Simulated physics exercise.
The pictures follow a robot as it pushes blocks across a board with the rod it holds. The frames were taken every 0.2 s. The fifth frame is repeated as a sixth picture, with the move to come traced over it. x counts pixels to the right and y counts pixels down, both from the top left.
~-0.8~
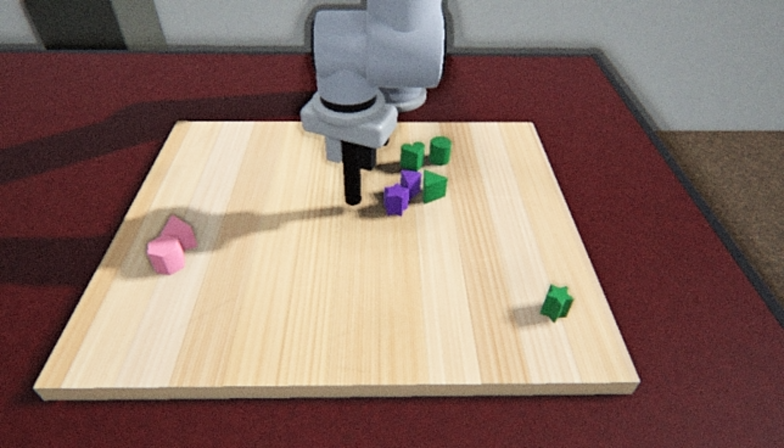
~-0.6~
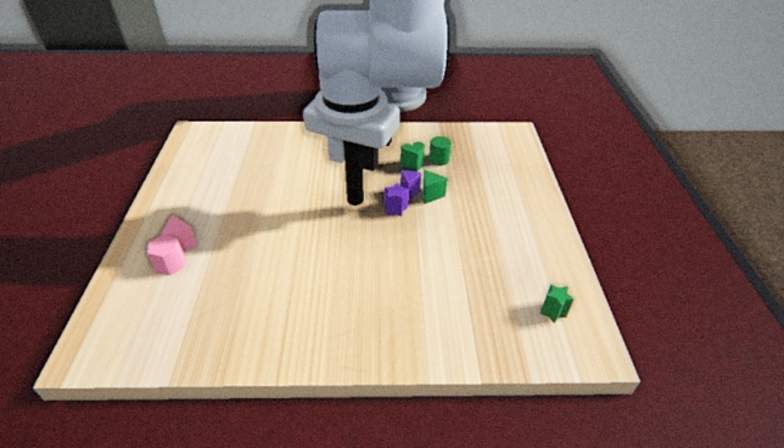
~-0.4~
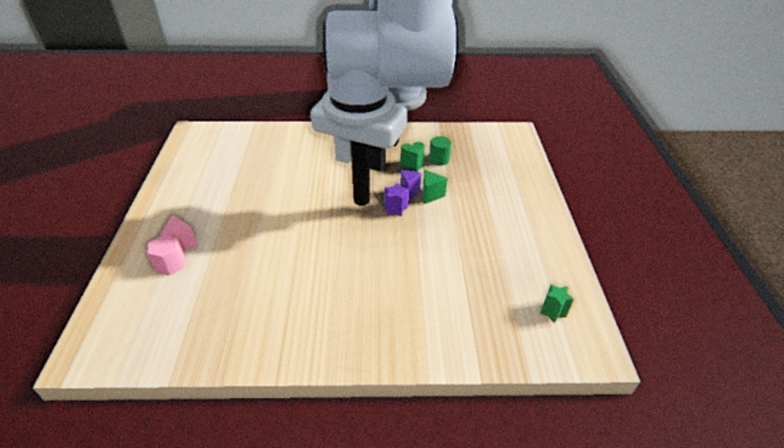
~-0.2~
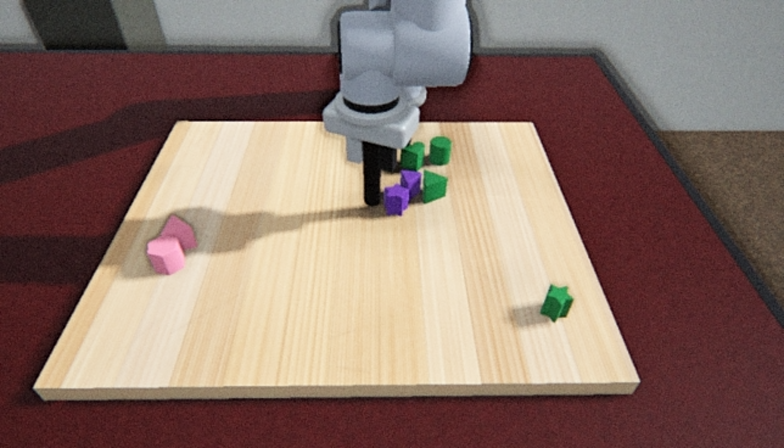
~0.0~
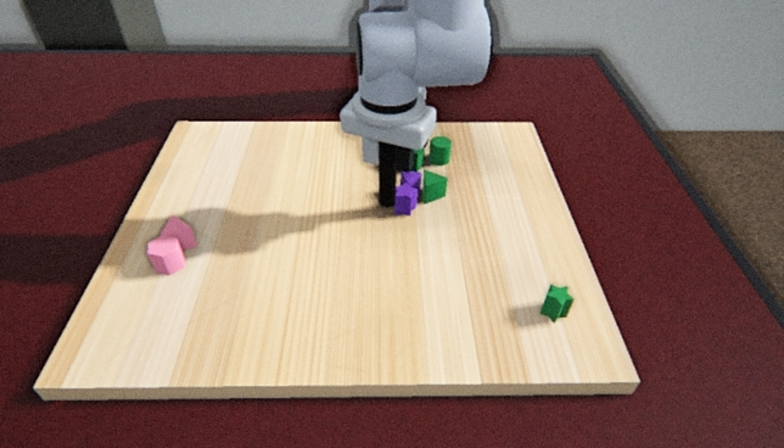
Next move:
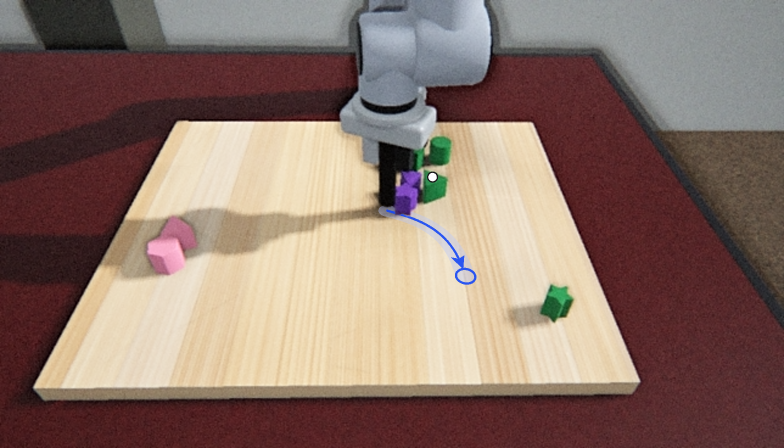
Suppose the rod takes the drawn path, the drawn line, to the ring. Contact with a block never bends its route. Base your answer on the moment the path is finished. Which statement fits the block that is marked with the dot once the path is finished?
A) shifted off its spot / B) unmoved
It's B.
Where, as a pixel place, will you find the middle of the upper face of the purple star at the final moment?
It should be at (428, 192) by then.
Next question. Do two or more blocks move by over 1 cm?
In short: No.
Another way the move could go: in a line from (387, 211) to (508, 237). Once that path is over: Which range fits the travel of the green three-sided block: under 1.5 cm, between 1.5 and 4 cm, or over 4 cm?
Distance: Below 1.5 cm.
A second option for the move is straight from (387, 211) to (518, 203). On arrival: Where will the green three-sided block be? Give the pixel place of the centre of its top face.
By then it is at (446, 174).
The line goes from (387, 211) over (423, 223) and (451, 245) to (466, 276); the dot is on the green three-sided block.
On the path given first. One third of the way, rod (424, 214); purple star (428, 192), turned 60° anticlockwise; purple three-sided block (413, 175), turned 25° anticlockwise.
Two thirds of the way, rod (452, 237); purple star (428, 192), turned 60° anticlockwise; purple three-sided block (413, 175), turned 25° anticlockwise.
At the end, rod (467, 267); purple star (428, 192), turned 60° anticlockwise; purple three-sided block (413, 175), turned 25° anticlockwise; green three-sided block unmoved.
